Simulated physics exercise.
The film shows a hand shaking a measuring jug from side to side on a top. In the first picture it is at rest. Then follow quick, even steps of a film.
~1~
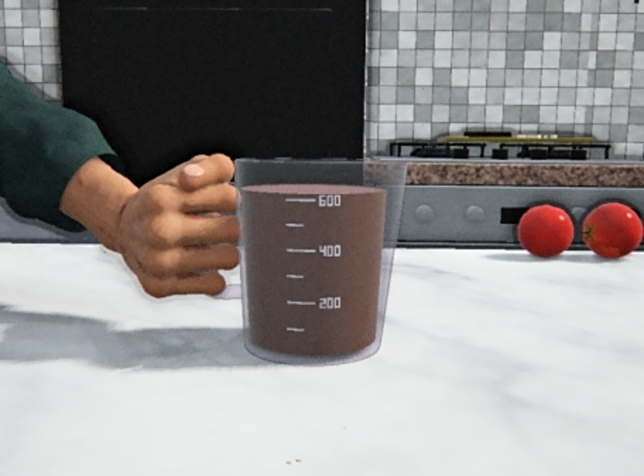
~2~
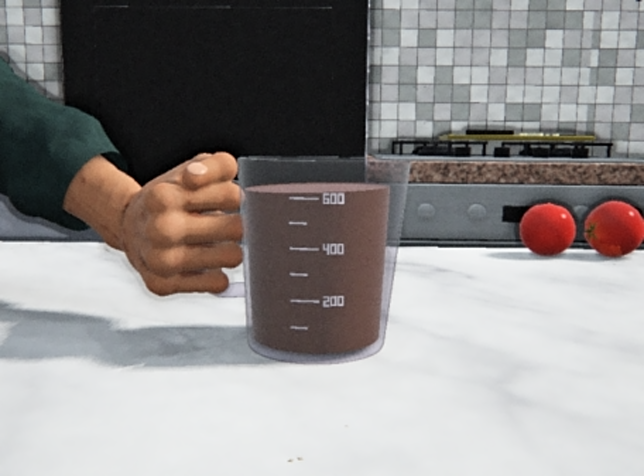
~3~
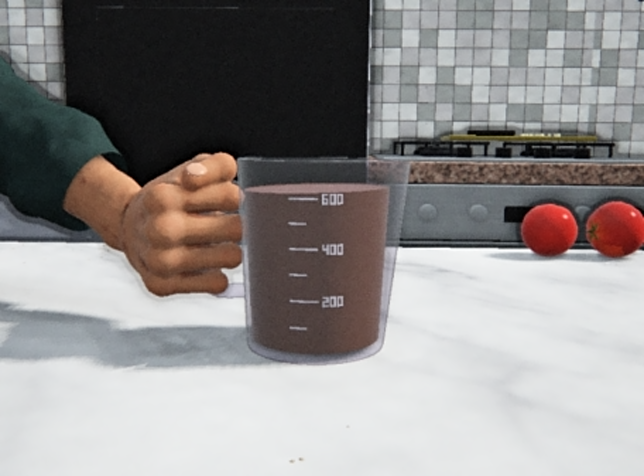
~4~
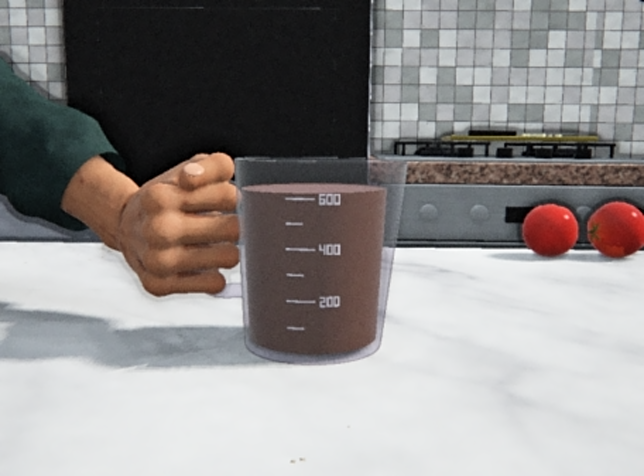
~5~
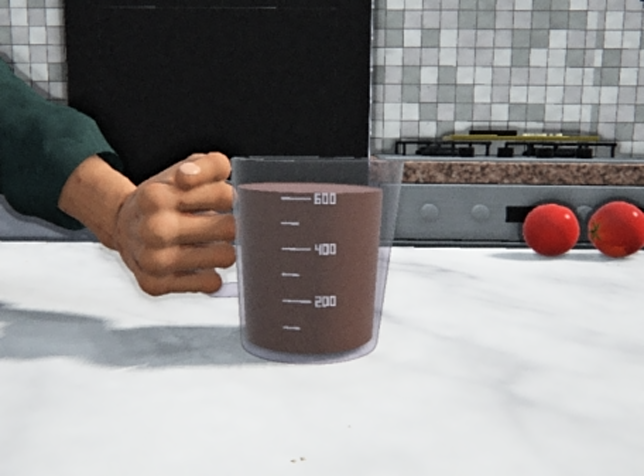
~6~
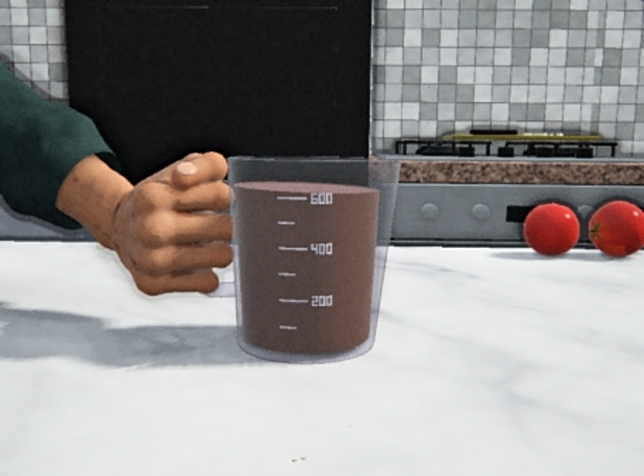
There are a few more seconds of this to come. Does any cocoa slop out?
At that beat the measuring jug keeps it all in.
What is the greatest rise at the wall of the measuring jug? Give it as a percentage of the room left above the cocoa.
Some 20 per cent.
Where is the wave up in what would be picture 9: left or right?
Higher level: Left half.
Shortly, the highest wave so far stays far below the rim.
At the finish, the highest wave so far stays far below the rim; nothing has left it.
